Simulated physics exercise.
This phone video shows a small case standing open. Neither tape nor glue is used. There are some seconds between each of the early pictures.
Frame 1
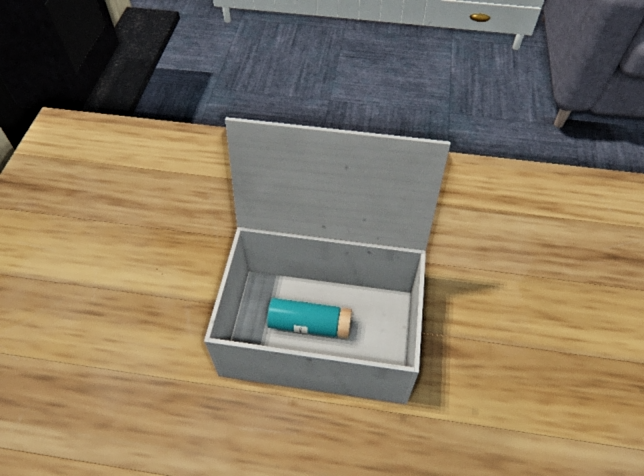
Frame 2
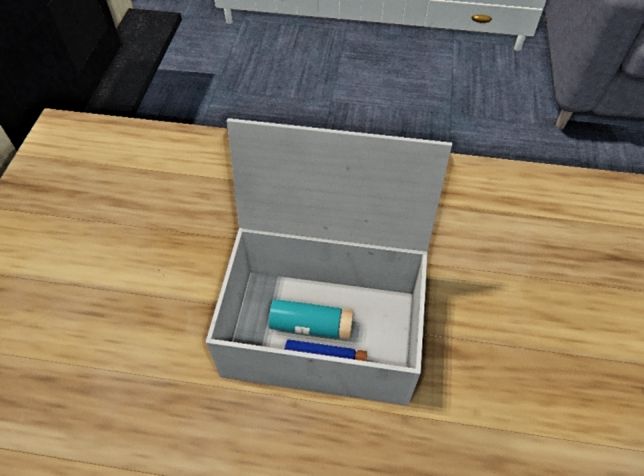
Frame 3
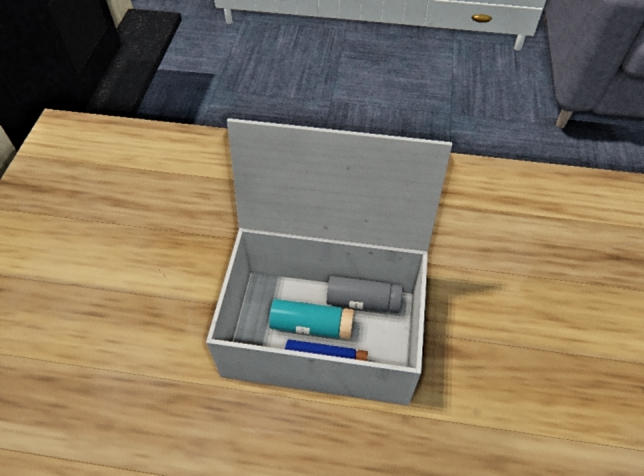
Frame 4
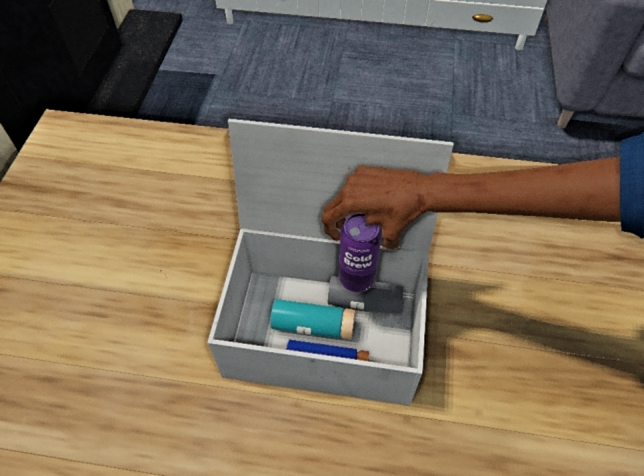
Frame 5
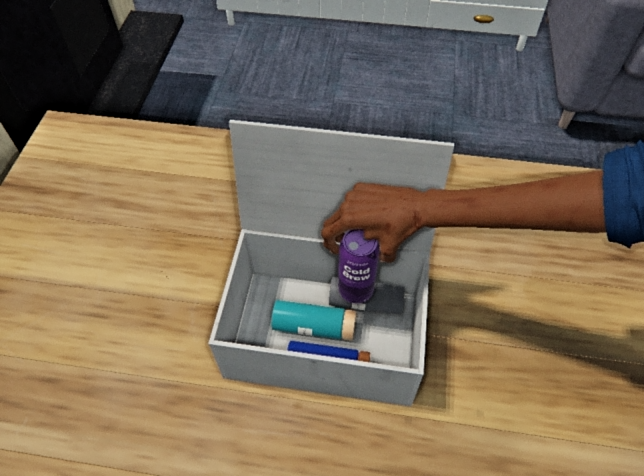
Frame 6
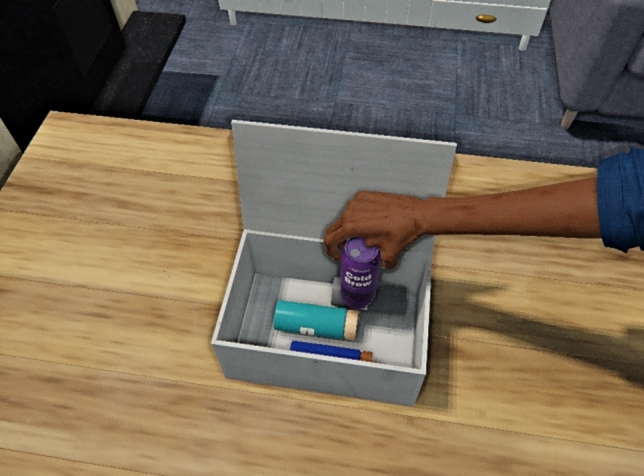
A hand lowers a purple can into an open grey box holding three other containers.
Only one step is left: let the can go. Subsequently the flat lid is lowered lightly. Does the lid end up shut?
Yes: The box ends up covered.
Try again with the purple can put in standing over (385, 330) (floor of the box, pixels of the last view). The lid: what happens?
With this placement the lid is kept from closing.
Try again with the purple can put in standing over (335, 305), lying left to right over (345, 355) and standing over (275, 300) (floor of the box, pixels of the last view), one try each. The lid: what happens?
At first it manages to shut, the second time it manages to shut, and the third time it fails to shut.
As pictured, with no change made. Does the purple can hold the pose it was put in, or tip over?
Observation: The purple can tilts over.
Then, 0.50 s after the last picture, purple can on its side near (355, 322).
Then, 1.30 s after the last picture, lid 80° above the rim; purple can on its side near (369, 329).
Then, 1.70 s after the last picture, lid 46° above the rim; purple can on its side near (369, 330).
Then, 2.00 s after the last picture, lid 6° above the rim; purple can on its side near (369, 330); turquoise shaker rolled a little.
At rest, lid shut; tipped over in the box, purple can; the other 3 in place. Seen from the same camera at the end, purple can near (370, 330).
